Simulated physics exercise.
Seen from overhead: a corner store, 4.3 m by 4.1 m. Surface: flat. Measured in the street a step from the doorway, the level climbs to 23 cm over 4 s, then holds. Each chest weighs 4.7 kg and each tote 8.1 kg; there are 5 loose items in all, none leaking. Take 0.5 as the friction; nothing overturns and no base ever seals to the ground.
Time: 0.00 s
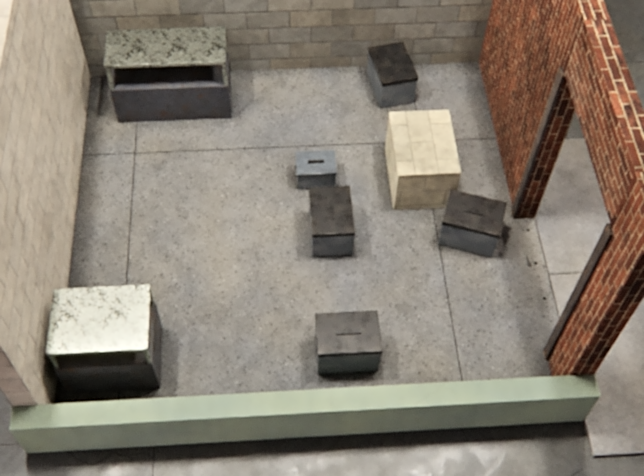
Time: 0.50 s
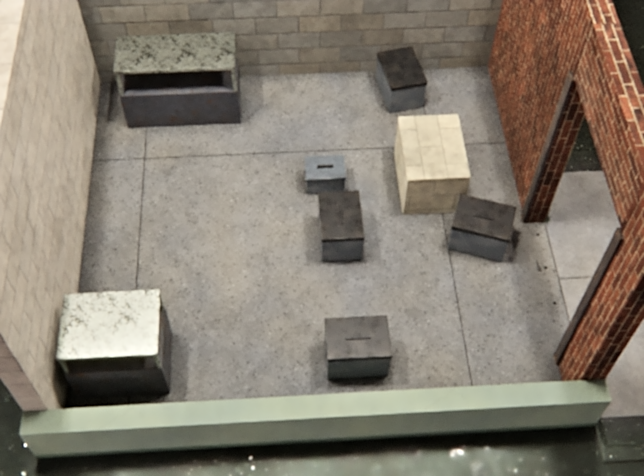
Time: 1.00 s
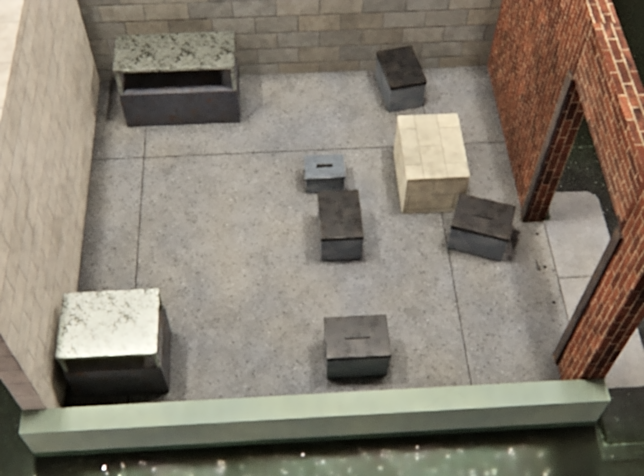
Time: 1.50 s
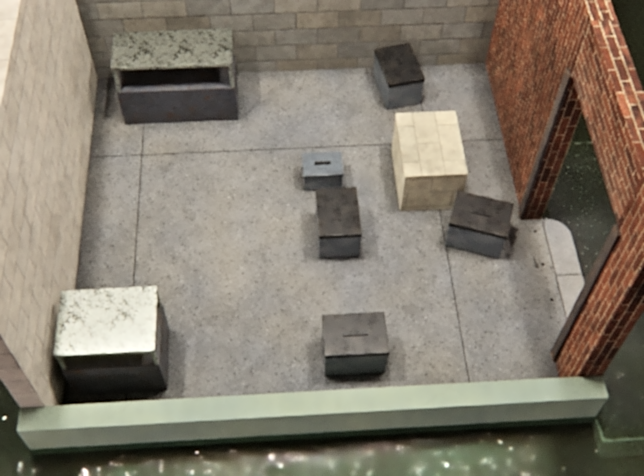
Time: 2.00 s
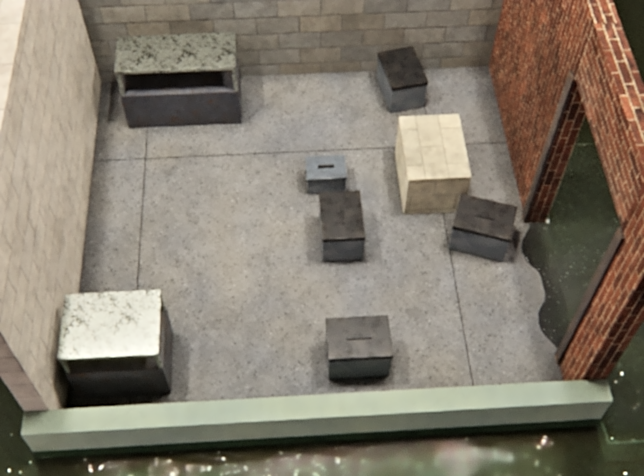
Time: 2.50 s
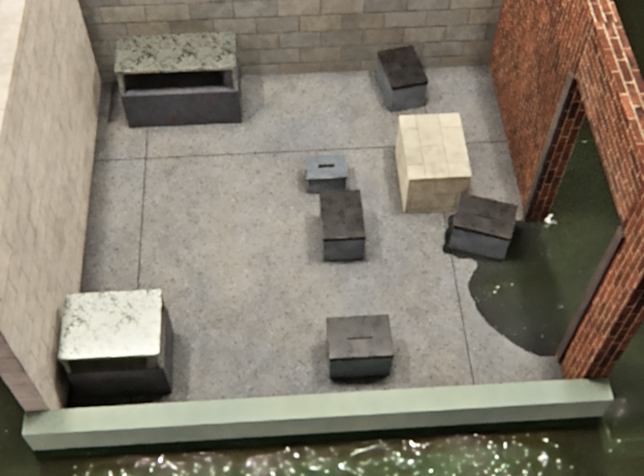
In a corner store seen from above, dark boxes and a pale block sit on a dry grey floor between block and brick walls. Dark water spreads over the ground outside, covers the paving beyond the doorway at right, then creeps through it onto the floor, reaching the nearest box; nothing inside shifts.
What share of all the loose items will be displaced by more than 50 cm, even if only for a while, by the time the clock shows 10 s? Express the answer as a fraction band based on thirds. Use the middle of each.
The band is one third to two thirds.
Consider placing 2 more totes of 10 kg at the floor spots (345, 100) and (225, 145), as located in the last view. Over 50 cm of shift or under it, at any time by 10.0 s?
Note: Item 1 below threshold; item 2 above threshold.
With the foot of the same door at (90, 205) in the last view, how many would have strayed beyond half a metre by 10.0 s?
Count: 5.
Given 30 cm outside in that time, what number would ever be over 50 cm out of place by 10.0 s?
Then 5 of them.
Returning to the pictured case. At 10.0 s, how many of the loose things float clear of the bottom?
Just then, the number is 4.
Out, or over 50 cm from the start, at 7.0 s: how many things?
At that moment it comes to 3.
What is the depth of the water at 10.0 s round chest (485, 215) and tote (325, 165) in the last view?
I'd estimate 5 cm for the first and 6 cm for the second.
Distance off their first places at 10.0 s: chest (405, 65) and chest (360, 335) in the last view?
Respectively 20 and 100 centimetres.
After 3.5 s 0 of 5 are over 50 cm from their spots; 0 afloat.
After 4.5 s 1 of 5 are over 50 cm from their spots; 1 afloat.
After 7.0 s 3 of 5 are over 50 cm from their spots; 3 afloat.
After 10.0 s 3 of 5 are over 50 cm from their spots, and 3 have been at some point; 4 afloat.
